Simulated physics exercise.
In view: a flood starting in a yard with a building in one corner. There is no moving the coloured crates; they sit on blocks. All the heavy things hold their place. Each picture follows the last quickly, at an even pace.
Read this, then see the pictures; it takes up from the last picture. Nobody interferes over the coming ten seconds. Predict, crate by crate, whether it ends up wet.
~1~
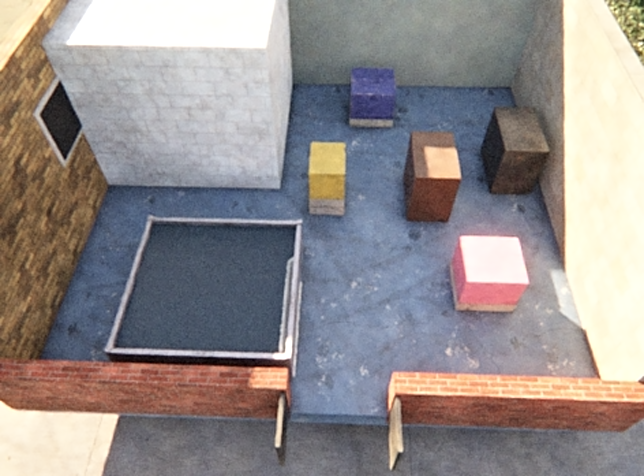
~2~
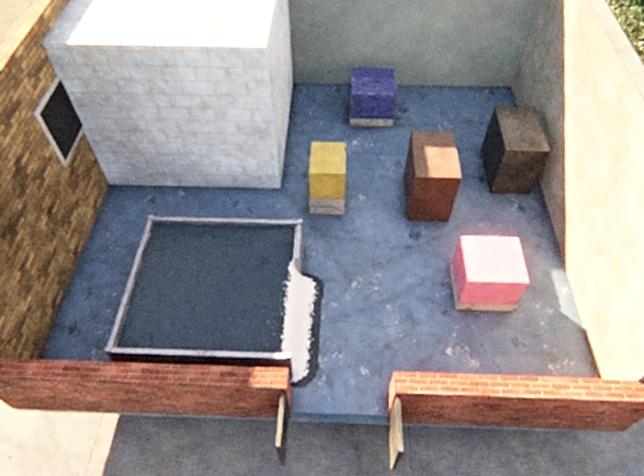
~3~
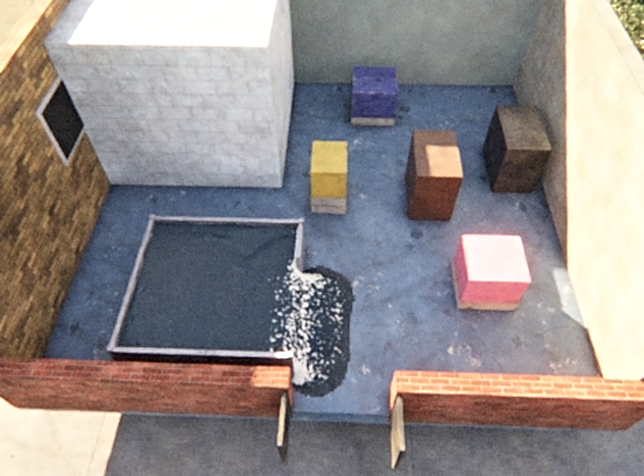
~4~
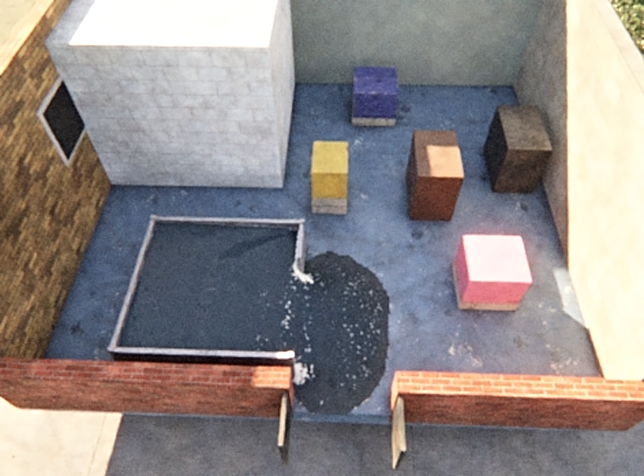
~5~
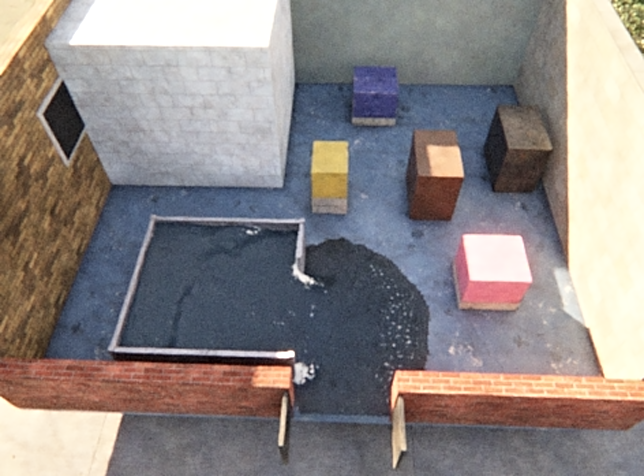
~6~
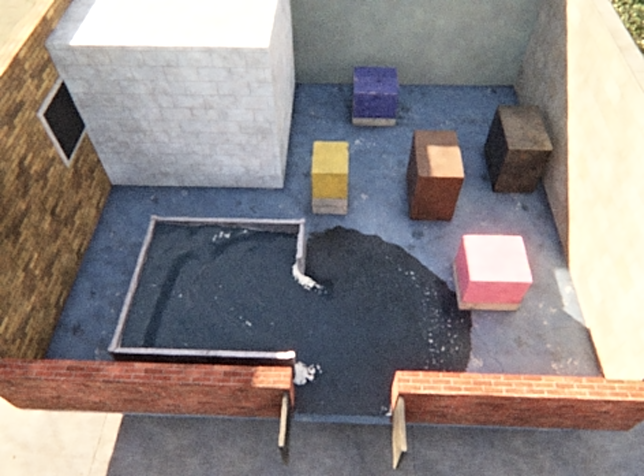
At the end, the blue crate will be out of the water's reach. The yellow crate will be out of the water's reach. The pink crate will be within the water's reach.
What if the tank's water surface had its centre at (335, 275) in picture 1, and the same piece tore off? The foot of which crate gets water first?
First is the pink one.
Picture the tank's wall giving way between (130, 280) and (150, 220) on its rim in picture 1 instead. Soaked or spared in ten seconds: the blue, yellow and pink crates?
Result - blue crate is not reached; yellow crate is not reached; pink crate is not reached.
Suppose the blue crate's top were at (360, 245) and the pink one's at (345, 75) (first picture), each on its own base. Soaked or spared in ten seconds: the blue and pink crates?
My reading: The blue one is flooded, the pink one stays untouched.
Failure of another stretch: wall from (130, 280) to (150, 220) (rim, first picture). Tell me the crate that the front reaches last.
My pick is the blue-painted one.
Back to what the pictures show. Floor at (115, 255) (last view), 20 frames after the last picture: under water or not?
Lab note: Spot reads unsubmerged.
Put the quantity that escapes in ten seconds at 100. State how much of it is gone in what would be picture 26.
My reading is near 45 per cent.
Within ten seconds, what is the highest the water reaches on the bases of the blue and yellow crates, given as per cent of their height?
70 and 30 %, roughly.
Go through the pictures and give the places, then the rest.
The first picture shows the tank at (213, 284) is whole and still.
In the second picture, the front is at a hidden place, out from the gap at (292, 320).
In the third picture, the front is at a hidden place, out from the gap at (294, 320).
In the fourth picture, the front is at (379, 292), out from the gap at (295, 320).
In the fifth picture, water pours out at (295, 320) and has run to (418, 304).
In the sixth picture, water pours out at (295, 320) and has run to (463, 317).
A moment on, water covers 25 % of the floor; the blue crate not reached, the yellow crate water round its plinth, the pink crate water round its plinth.
Next, water covers 30 % of the floor; the blue crate not reached, the yellow crate water round its plinth, the pink crate water round its plinth.
Then, water covers 40 % of the floor; the blue crate not reached, the yellow crate water round its plinth, the pink crate water round its plinth.
Later, water covers 65 % of the floor; the blue crate water round its plinth, the yellow crate water round its plinth, the pink crate water round its plinth.
In the end, water covers 90 % of the floor; the blue crate stayed above the water, the yellow crate stayed above the water, the pink crate was topped.
